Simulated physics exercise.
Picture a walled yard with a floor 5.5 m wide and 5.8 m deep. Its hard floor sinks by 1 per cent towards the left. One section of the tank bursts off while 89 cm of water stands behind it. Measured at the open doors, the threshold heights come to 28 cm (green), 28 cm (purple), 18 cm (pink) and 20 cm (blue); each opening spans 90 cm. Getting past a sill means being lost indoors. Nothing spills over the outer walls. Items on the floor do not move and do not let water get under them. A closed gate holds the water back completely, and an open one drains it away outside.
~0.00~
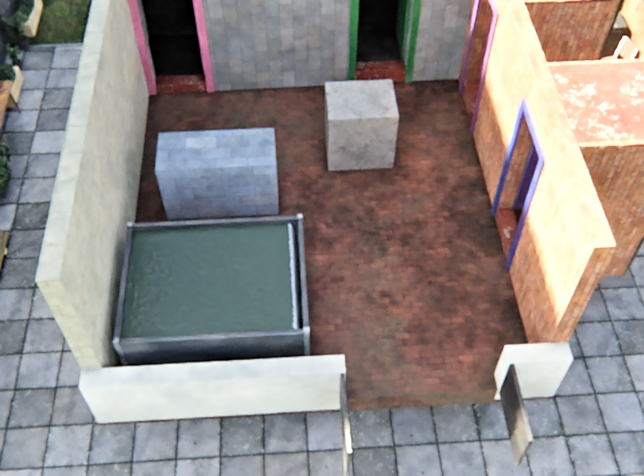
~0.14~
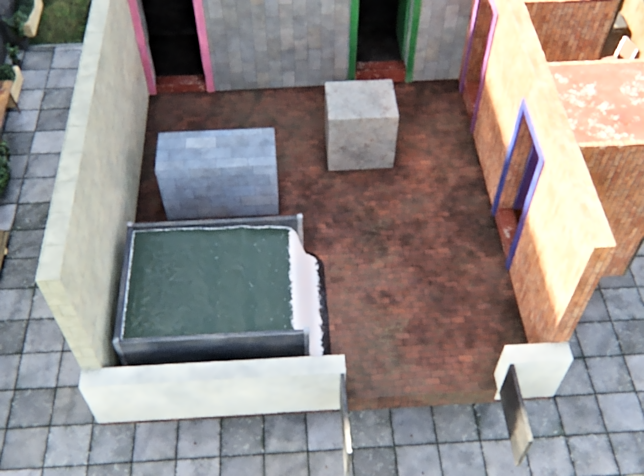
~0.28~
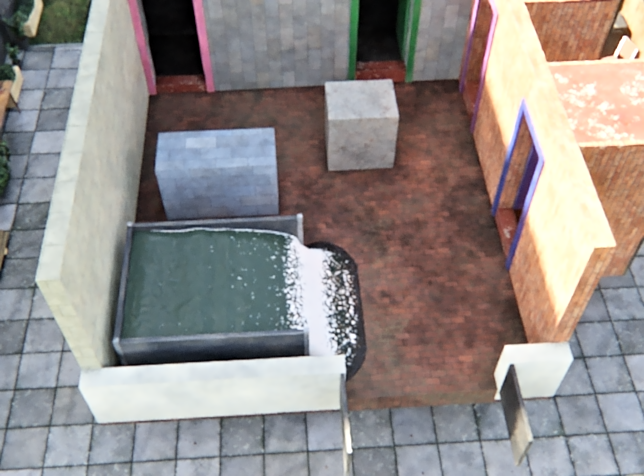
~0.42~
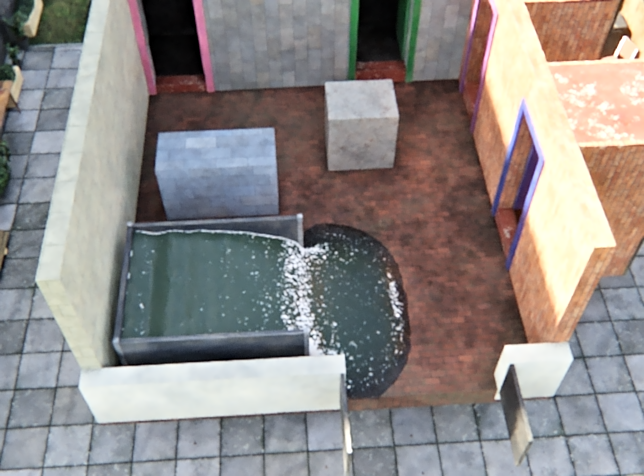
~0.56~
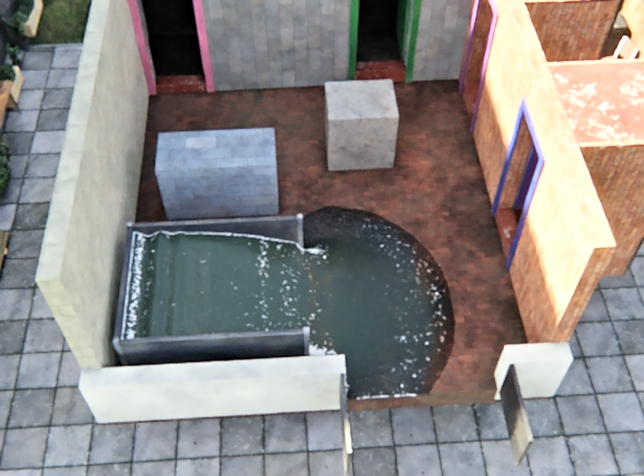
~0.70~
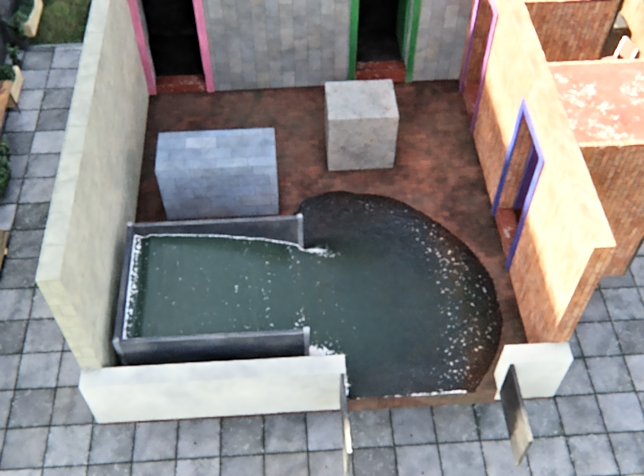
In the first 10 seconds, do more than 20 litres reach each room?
At the end, at the green door the amount let in will fall short of the limit, at the purple door the amount let in will fall short of the limit, at the pink door the amount let in will fall short of the limit, at the blue door the amount let in will top the limit.
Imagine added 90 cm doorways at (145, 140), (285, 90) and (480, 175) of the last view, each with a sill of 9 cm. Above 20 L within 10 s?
Result in order - more than that, not enough, more than that.
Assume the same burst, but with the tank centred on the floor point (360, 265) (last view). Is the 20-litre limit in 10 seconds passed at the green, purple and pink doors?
Green: Within limit; purple: Within limit; pink: Within limit.
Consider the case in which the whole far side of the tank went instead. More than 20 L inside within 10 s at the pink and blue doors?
Pink goes beyond, blue stays inside, judged against that limit.
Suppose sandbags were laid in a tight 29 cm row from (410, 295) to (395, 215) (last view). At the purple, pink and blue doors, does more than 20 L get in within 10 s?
Against the limit, the purple door stays within it, the pink door stays within it and the blue door stays within it.
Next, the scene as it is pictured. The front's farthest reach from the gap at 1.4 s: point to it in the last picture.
Location: Approx. (475, 162) in the last view.
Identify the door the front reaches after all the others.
Last: Pink.
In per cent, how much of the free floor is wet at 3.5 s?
Around 60 per cent wet.
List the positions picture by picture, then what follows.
In the first frame, the tank at (214, 279) is whole and still, 89 cm deep.
In the second frame, the front is at a hidden place, 1.0 m from the gap at (302, 300); 0.3 m2 of floor is under water; 89 cm left at the back of the tank.
In the third frame, the front is at (327, 247), 1.2 m from the gap at (302, 301); 1.4 m2 of floor is under water; 89 cm left at the back of the tank.
In the fourth frame, the front is at (354, 233), 1.6 m from the gap at (302, 302); 3.1 m2 of floor is under water; 87 cm left at the back of the tank.
In the fifth frame, water pours out at (302, 303) and has run 2.0 m, to (438, 274); typically 10 cm deep outside, 79 cm at the tank's back.
In the sixth frame, the front is at (484, 275), 2.7 m from the gap at (302, 303); 7.4 m2 of floor is under water; 75 cm left at the back of the tank.
After 1.4 s water covers 45 % of the floor and is deepest (50 cm) near (529, 370); green door not reached, purple door not reached, pink door not reached, blue door 35 cm at the sill, 22 L in.
After 2.2 s water covers 45 % of the floor and is deepest (42 cm) near (526, 358); green door not reached, purple door 12 cm at the sill, 0 L in, pink door not reached, blue door 37 cm at the sill, 84 L in.
After 3.5 s water covers 60 % of the floor and is deepest (35 cm) near (454, 82); green door 22 cm at the sill, 0 L in, purple door 12 cm at the sill, 0 L in, pink door not reached, blue door 21 cm at the sill, 135 L in.
After 6.0 s water covers 90 % of the floor and is deepest (22 cm) near (141, 180); green door 15 cm at the sill, 0 L in, purple door 15 cm at the sill, 0 L in, pink door 8 cm at the sill, 0 L in, blue door 7 cm at the sill, 138 L in.
After 10.0 s water covers 95 % of the floor and is deepest (15 cm) near (144, 261); green door 6 cm at the sill, 0 L in, purple door 5 cm at the sill, 0 L in, pink door 13 cm at the sill, 2 L in, blue door 5 cm at the sill, 138 L in.
